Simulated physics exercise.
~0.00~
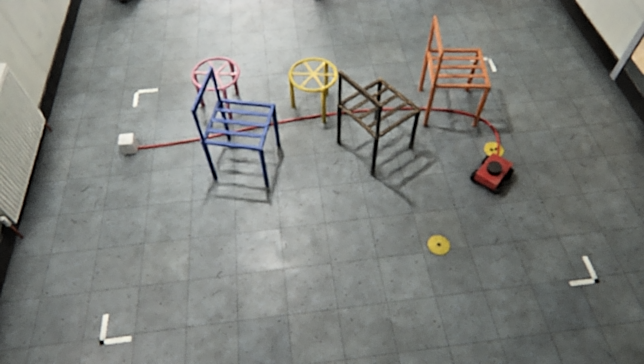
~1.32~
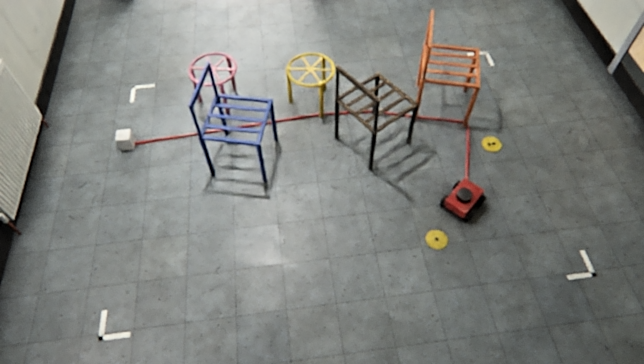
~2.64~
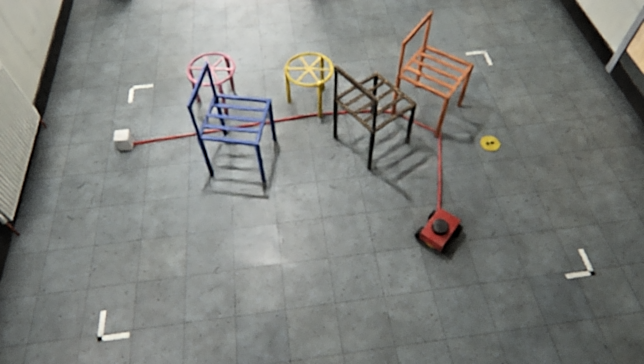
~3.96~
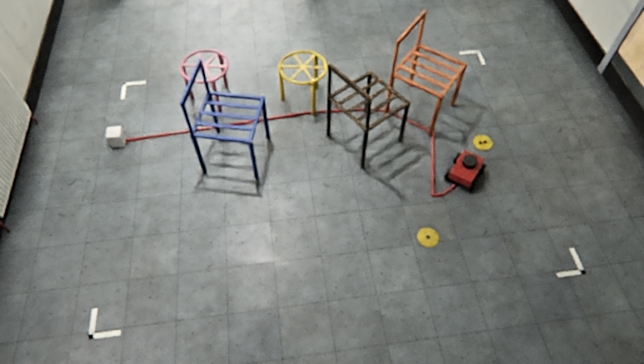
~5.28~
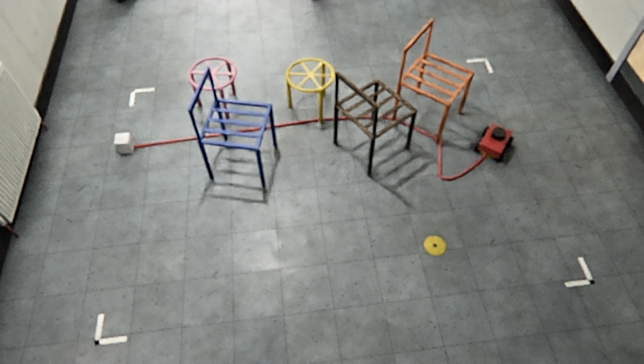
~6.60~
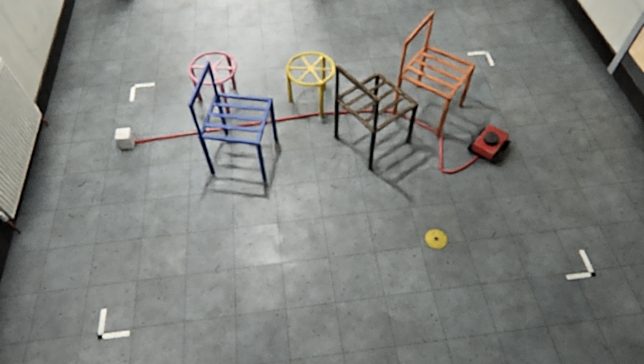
The footage shows a small red cart trailing a red lead from a white block, past three chairs and two stools. It rolls down and left onto the lower yellow mark as the orange chair shifts left, then returns up and right over the other mark, ending with the lead slack and the chair still displaced.
